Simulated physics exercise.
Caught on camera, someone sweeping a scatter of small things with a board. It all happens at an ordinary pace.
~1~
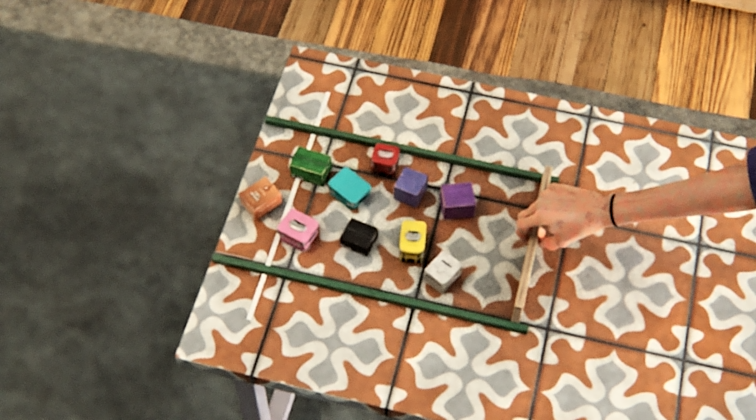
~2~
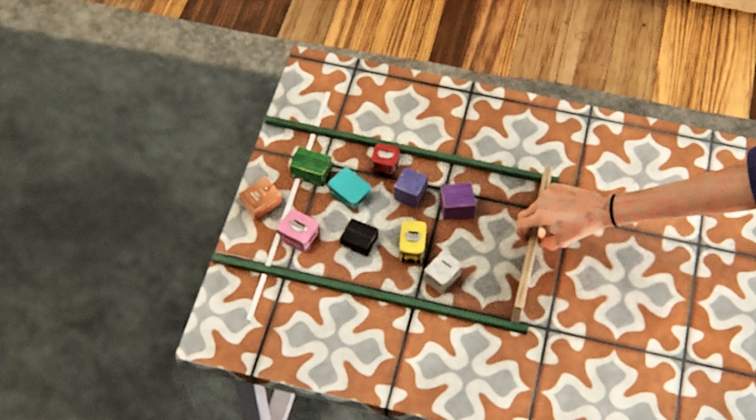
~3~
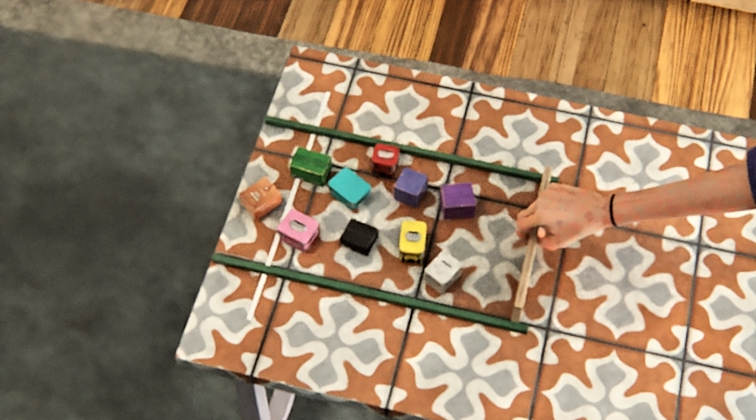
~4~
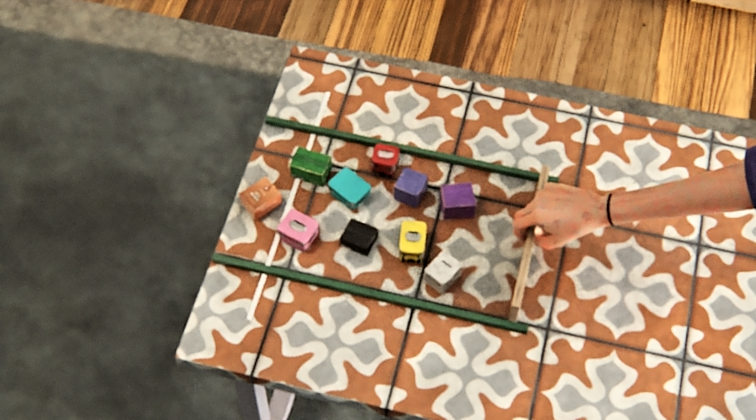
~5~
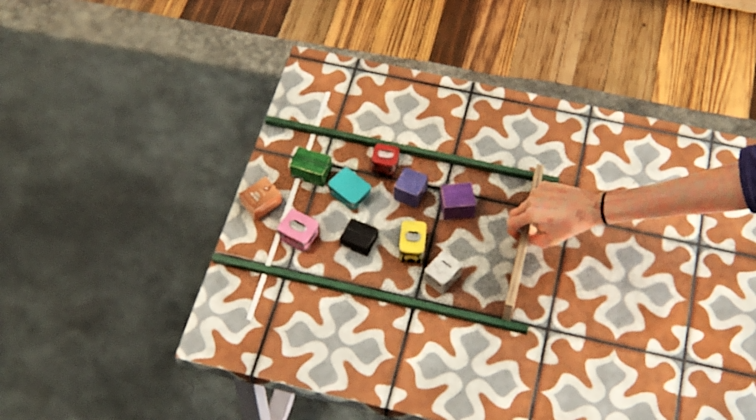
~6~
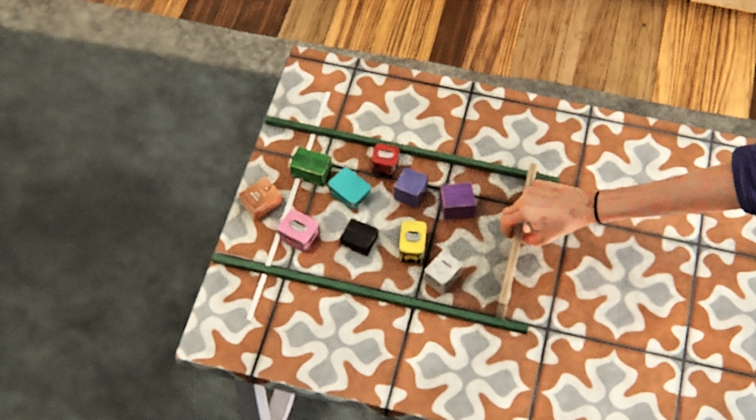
A hand slides a thin wooden board slightly left toward scattered colourful blocks on a patterned table.
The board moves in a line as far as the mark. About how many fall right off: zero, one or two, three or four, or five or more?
Outcome: The number that fall off is three or four.
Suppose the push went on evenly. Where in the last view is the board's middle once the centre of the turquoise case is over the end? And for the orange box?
For the turquoise case at (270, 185), for the orange box at (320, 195).
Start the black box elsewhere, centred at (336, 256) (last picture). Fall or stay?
Then it holds on.
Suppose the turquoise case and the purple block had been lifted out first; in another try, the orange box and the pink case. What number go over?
First 1, then 1.
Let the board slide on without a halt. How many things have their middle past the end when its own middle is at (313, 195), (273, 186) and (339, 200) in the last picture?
The counts: 2, 5 and 0.
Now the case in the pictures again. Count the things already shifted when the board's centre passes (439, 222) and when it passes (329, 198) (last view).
At the one place 4, at the other 10.
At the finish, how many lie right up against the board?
In contact: 4.
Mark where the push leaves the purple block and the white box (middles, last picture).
The purple block at (286, 160), the white box at (260, 242).
Soon after, none off yet; orange box at rest near (261, 199); green box at rest near (311, 167); pink case at rest near (299, 231).
In the end, the number that fall off is three or four; gone, pink case, green box and orange box.
